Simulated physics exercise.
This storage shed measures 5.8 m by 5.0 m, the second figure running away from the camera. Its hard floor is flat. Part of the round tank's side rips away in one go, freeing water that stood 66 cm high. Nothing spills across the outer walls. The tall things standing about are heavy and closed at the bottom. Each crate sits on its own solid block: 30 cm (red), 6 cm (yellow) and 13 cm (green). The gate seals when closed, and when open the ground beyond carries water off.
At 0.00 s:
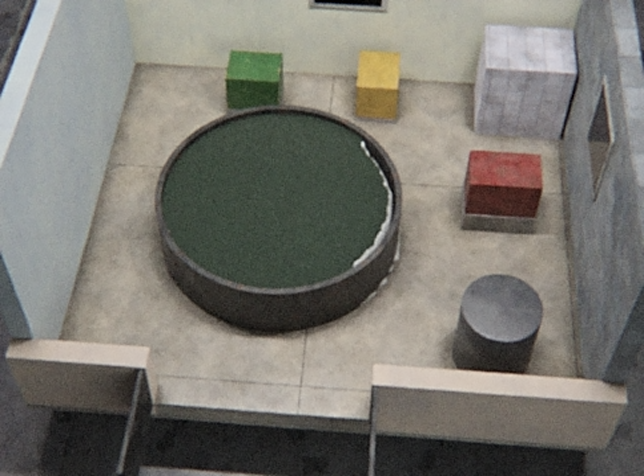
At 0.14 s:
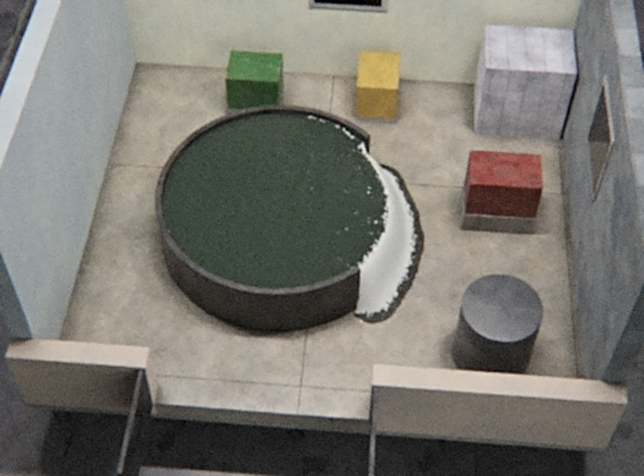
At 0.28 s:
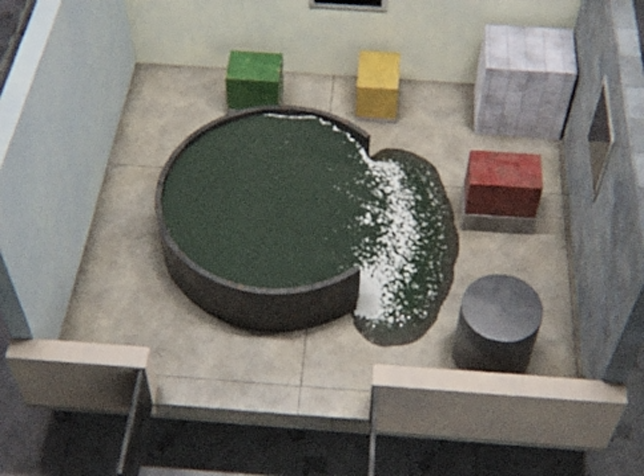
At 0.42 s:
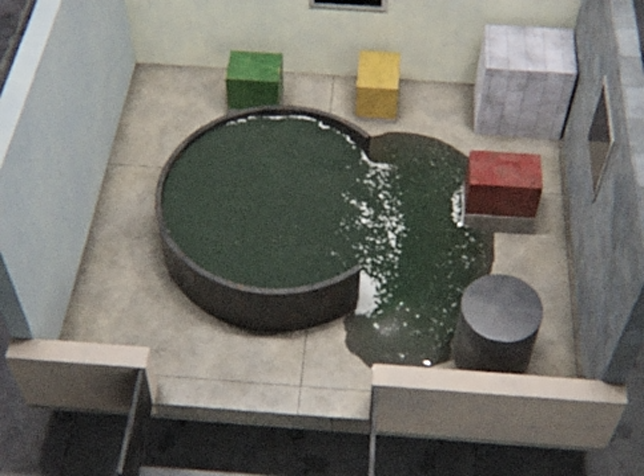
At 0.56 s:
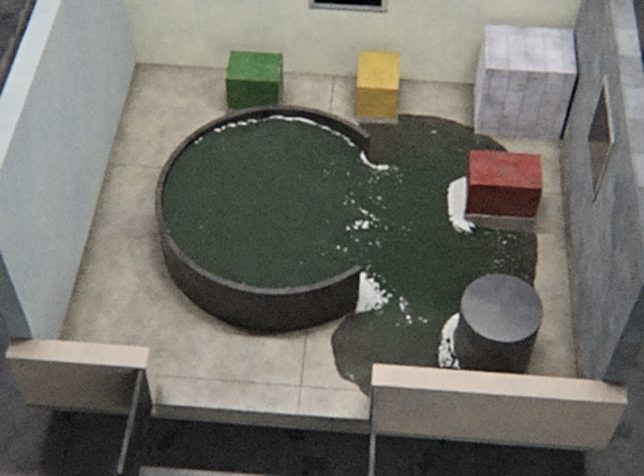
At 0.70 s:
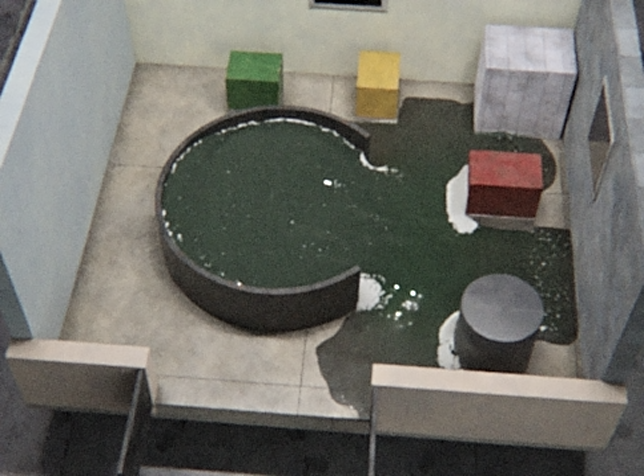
Dark green water bursting through the right side of a round tank, spreading across a shed floor around red crate and grey cylinder.
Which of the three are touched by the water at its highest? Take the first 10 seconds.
One by one: The red crate is soaked; the yellow crate is soaked; the green crate is wetted.
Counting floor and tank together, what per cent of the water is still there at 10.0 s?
Some 84 per cent remains.
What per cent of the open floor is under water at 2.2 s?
Some 50 per cent of it.
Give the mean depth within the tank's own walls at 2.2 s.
About 30 cm.
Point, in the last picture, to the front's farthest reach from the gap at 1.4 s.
Around (558, 95).
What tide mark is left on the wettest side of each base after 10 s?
In cm: Red 54, yellow 37, green 23.
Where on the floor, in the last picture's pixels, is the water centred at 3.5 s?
Around (410, 237).
After 1.4 s water covers 45 % of the floor and is deepest (48 cm) near (558, 290); red plinth reached, yellow plinth reached, green plinth not reached.
After 2.2 s water covers 50 % of the floor and is deepest (56 cm) near (583, 400); red plinth reached, yellow plinth reached, green plinth not reached.
After 3.5 s water covers 70 % of the floor and is deepest (42 cm) near (544, 94); red plinth reached, yellow plinth reached, green plinth reached.
After 6.0 s water covers 100 % of the floor and is deepest (25 cm) near (560, 124); red plinth reached, yellow plinth reached, green plinth reached.
After 10.0 s water covers 100 % of the floor and is deepest (16 cm) near (405, 231); highest at the red plinth 54 cm, highest at the yellow plinth 37 cm, highest at the green plinth 23 cm.
